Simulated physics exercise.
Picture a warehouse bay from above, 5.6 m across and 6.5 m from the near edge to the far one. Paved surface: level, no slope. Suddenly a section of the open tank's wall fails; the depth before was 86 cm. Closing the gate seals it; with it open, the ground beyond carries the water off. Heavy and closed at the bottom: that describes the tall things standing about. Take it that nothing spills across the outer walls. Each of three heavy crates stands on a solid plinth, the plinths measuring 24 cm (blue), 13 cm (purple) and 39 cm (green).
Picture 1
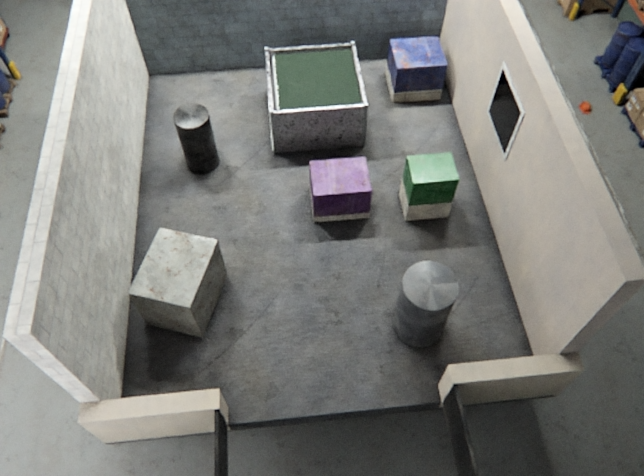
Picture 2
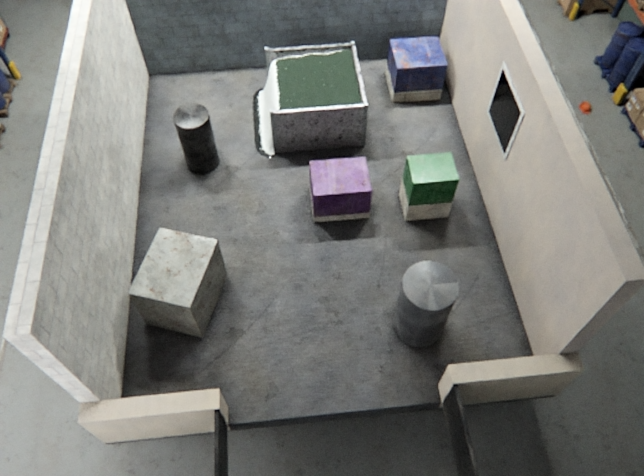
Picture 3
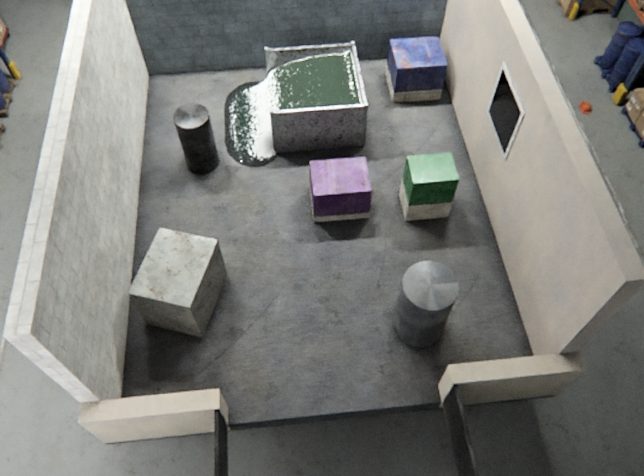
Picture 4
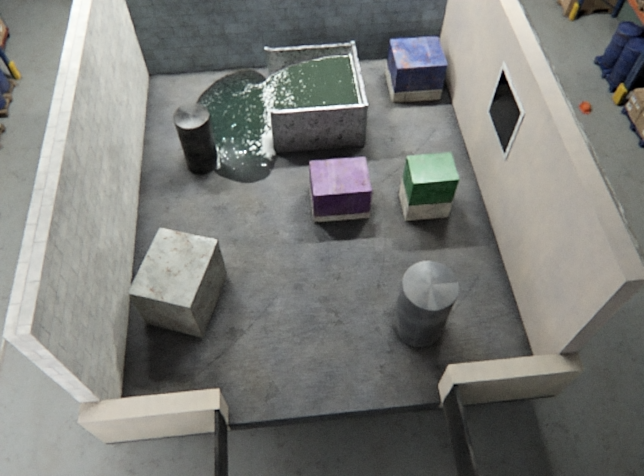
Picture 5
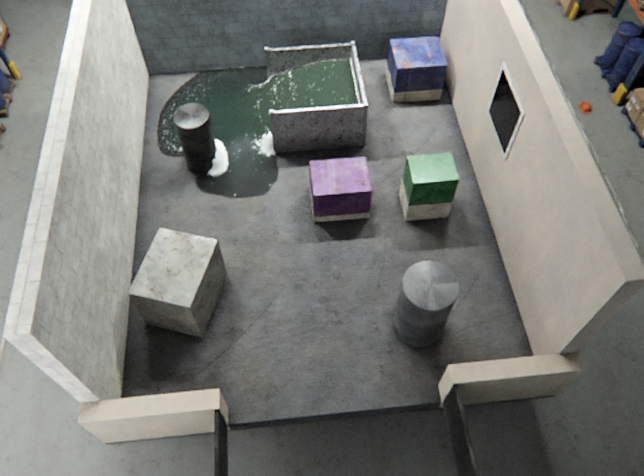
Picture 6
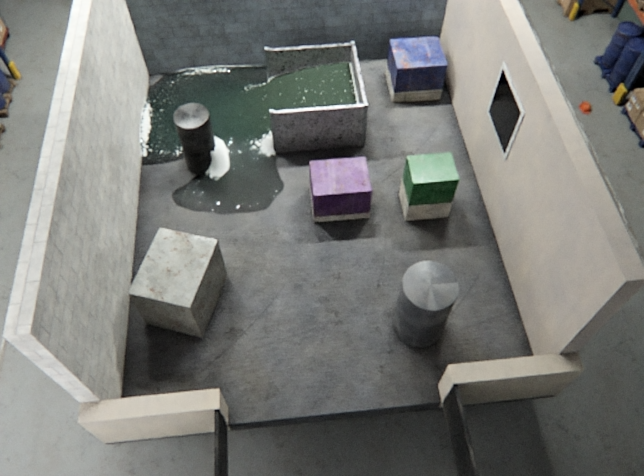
The clip shows a walled bay with coloured blocks, cylinders and an open tank of green water; the tank's left side opens and water pours out, spreading around the dark cylinder to the left wall and forward across the floor.
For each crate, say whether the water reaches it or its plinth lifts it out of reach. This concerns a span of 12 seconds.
Crate by crate: The blue crate is out of reach; the purple crate is out of reach; the green crate is out of reach.
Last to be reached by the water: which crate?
Last of all is the green crate.
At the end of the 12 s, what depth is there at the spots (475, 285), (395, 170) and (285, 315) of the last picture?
Depths: About 5, 5 and 4 centimetres.
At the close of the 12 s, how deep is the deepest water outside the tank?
It tops out at some 7 cm.
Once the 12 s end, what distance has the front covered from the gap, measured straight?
6.0 m.
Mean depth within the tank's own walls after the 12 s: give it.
Mean depth: About 3 cm.
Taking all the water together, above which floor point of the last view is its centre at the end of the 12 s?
Balance point at about (315, 195).
A moment later water covers 25 % of the floor and is deepest (54 cm) near (149, 83); blue plinth not reached, purple plinth not reached, green plinth not reached.
Soon after water covers 35 % of the floor and is deepest (36 cm) near (149, 83); blue plinth not reached, purple plinth not reached, green plinth not reached.
Next water covers 55 % of the floor and is deepest (26 cm) near (132, 283); blue plinth reached, purple plinth reached, green plinth not reached.
Later on water covers 90 % of the floor and is deepest (13 cm) near (531, 348); blue plinth reached, purple plinth reached, green plinth reached.
At the end water covers 100 % of the floor and is deepest (7 cm) near (506, 270); highest at the blue plinth 15 cm, highest at the purple plinth 10 cm, highest at the green plinth 7 cm.
